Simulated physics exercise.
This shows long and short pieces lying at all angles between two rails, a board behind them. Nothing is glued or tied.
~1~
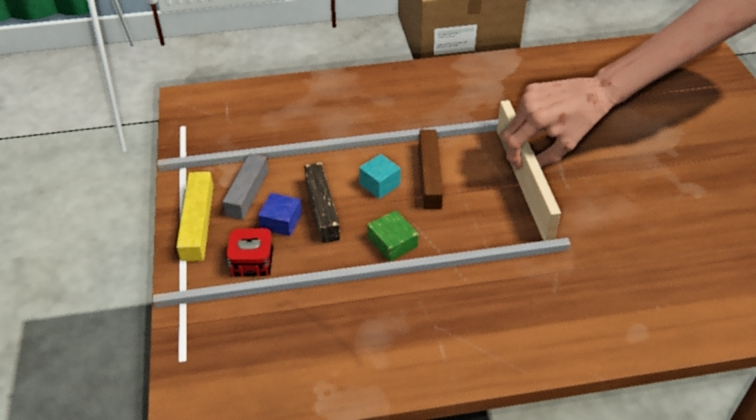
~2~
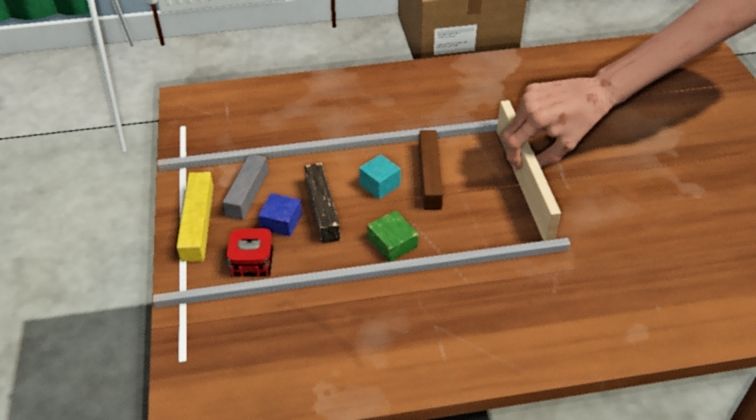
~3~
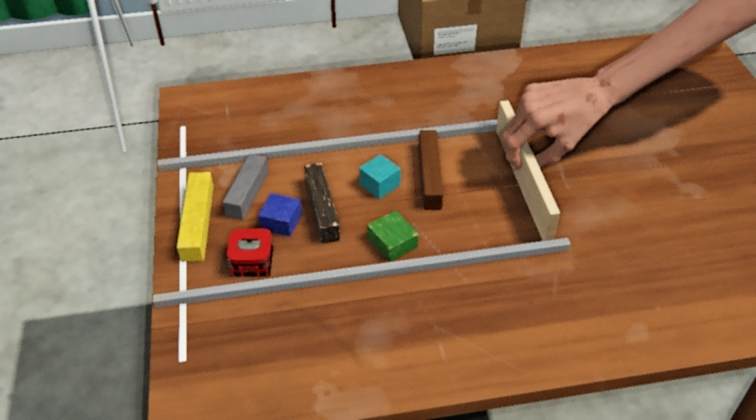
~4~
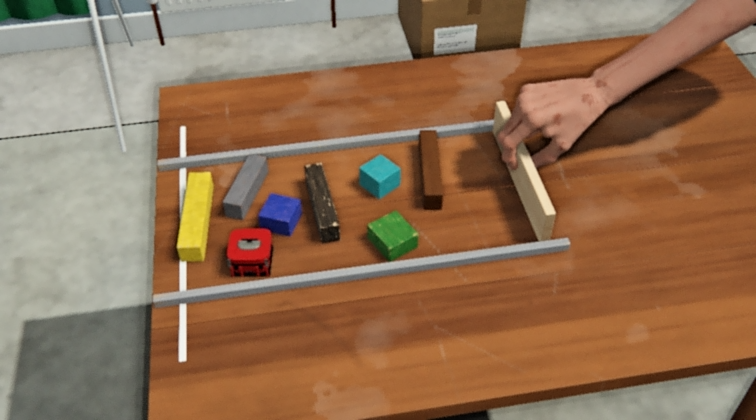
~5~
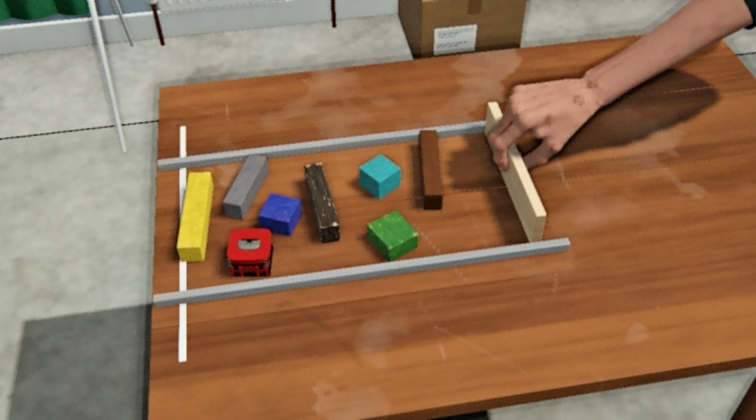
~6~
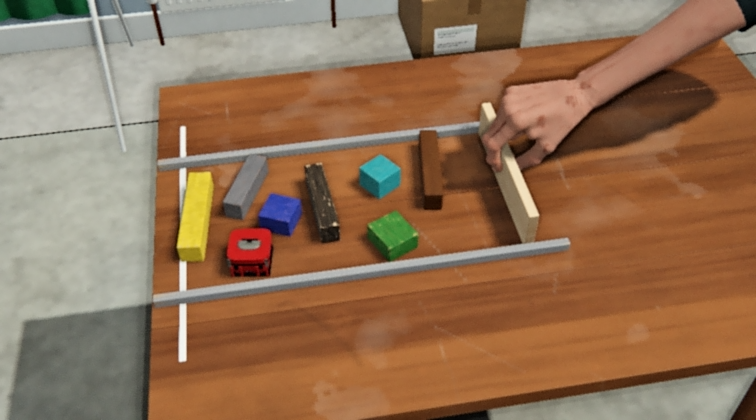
On a wooden table, a hand slides a board slightly left behind scattered coloured pieces.
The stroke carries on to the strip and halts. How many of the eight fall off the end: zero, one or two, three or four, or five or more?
The number that fall off is five or more.
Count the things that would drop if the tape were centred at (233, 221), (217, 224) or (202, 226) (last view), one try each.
It would be 2, 3 and 5.
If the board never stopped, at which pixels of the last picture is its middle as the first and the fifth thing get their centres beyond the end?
Near (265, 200) and (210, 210).
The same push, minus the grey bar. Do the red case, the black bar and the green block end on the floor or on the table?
The red case tumbles off, the black bar goes over, the green block remains up.
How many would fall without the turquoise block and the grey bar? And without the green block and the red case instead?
It would be 4 and 5.
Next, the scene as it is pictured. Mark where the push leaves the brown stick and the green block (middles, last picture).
About (172, 200), and the other about (163, 262).
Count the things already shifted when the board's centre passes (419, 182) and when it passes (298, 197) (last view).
2 and 8.
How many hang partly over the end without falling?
1 of them.
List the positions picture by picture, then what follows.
Yellow bar (196, 215); red case (251, 253); grey bar (246, 186); board (526, 168); tape (183, 228), in the first frame.
Red case (251, 253); turquoise block (380, 176), in the second frame.
Grey bar (246, 186); blue block (281, 215), in the third frame.
Yellow bar (196, 215); green block (393, 236), in the fourth frame.
Red case (251, 253); black bar (322, 202), in the fifth frame.
Yellow bar (196, 215); red case (251, 253); grey bar (246, 186); board (506, 171); tape (183, 228), in the sixth frame.
Soon after, none off yet; yellow bar at rest near (196, 215); red case at rest near (251, 253); grey bar at rest near (246, 186).
In the end, the number that fall off is five or more; gone, turquoise block, black bar, blue block, grey bar, red case and yellow bar.
